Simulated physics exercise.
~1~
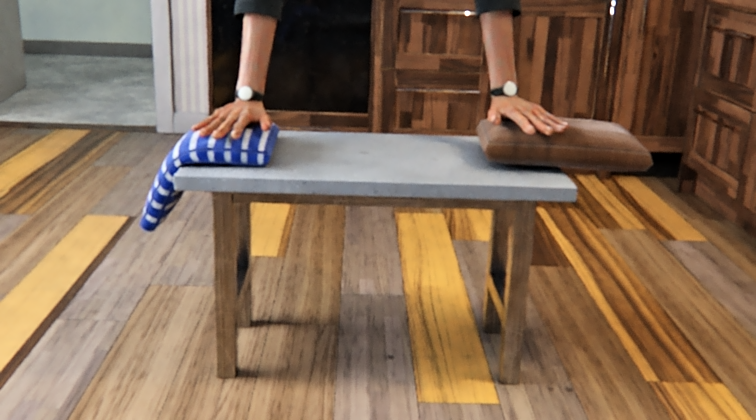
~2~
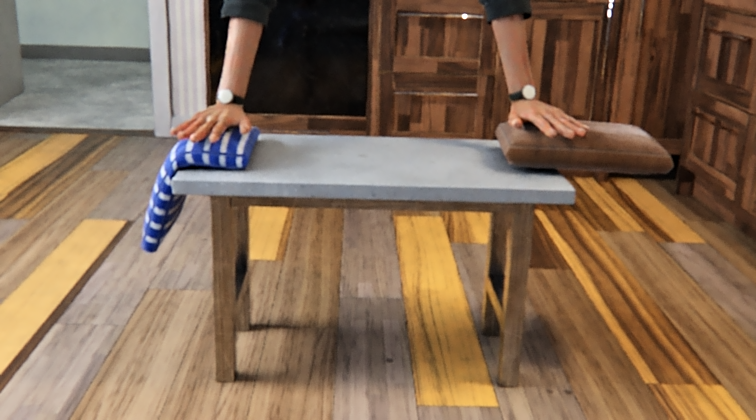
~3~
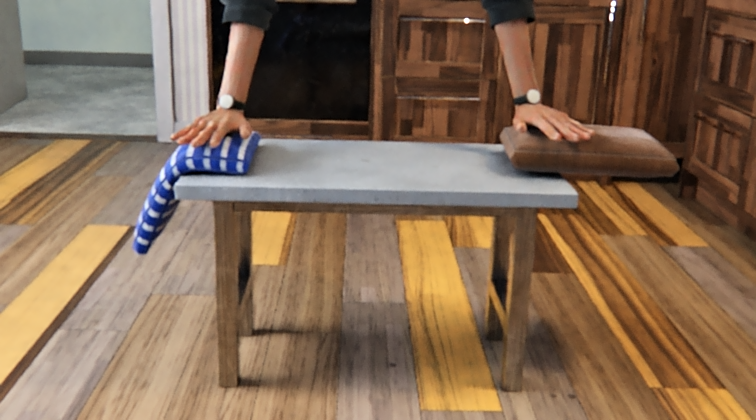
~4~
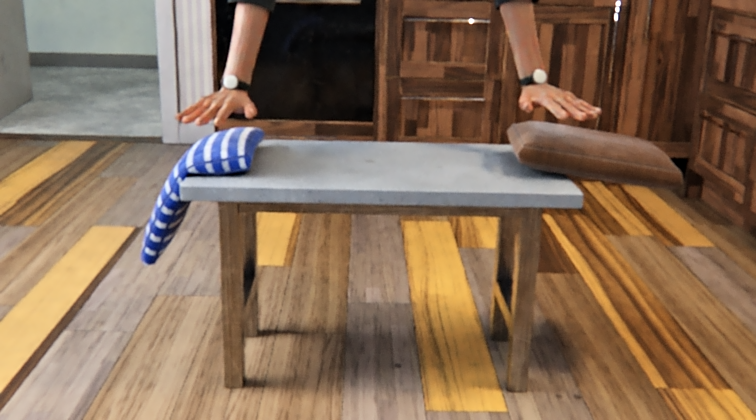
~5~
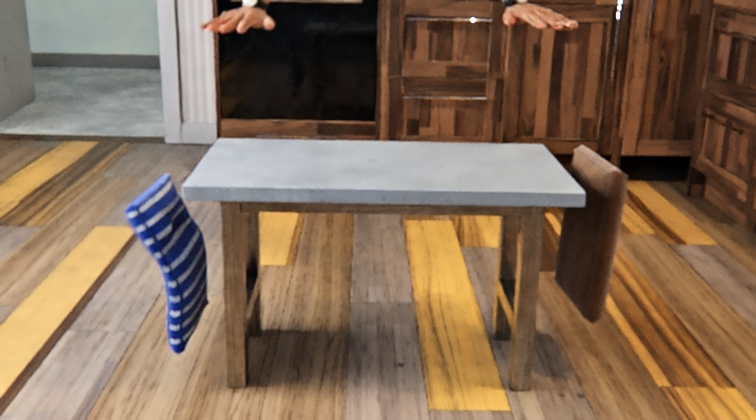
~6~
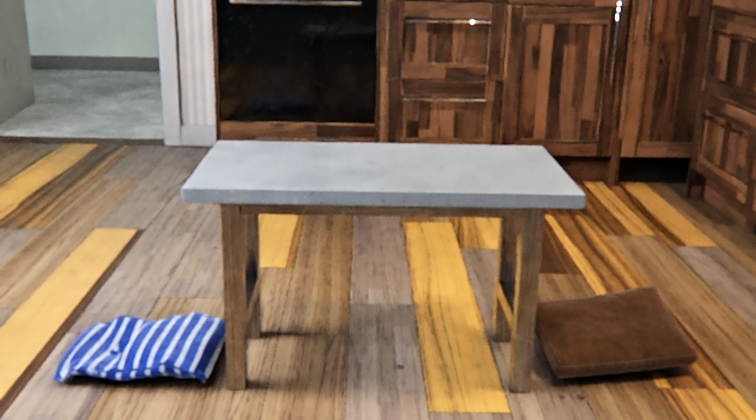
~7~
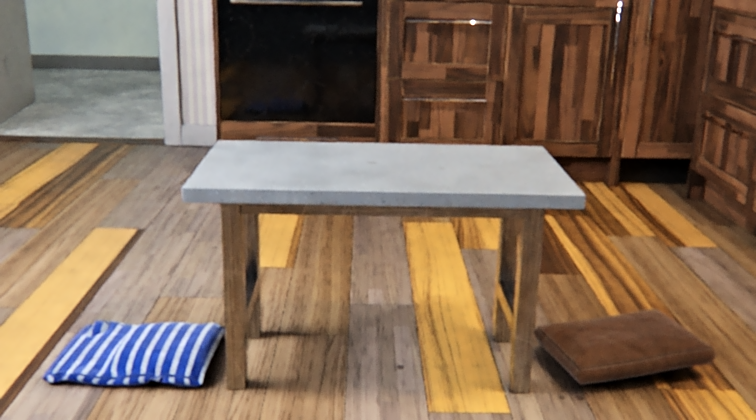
In a room with a wood-plank floor and wooden cabinets behind, a slightly swaying camera faces a short side table with a grey top. Two hands, a watch on each wrist, press down on a blue and white striped folded blanket at the left end and a brown soft bag at the right end, both sticking out over the edges. The hands ease the items slightly outwards, then lift and draw back. The blanket slides off the left end as the bag tips off the right. Both land on the floor and lie flat beside the empty table.
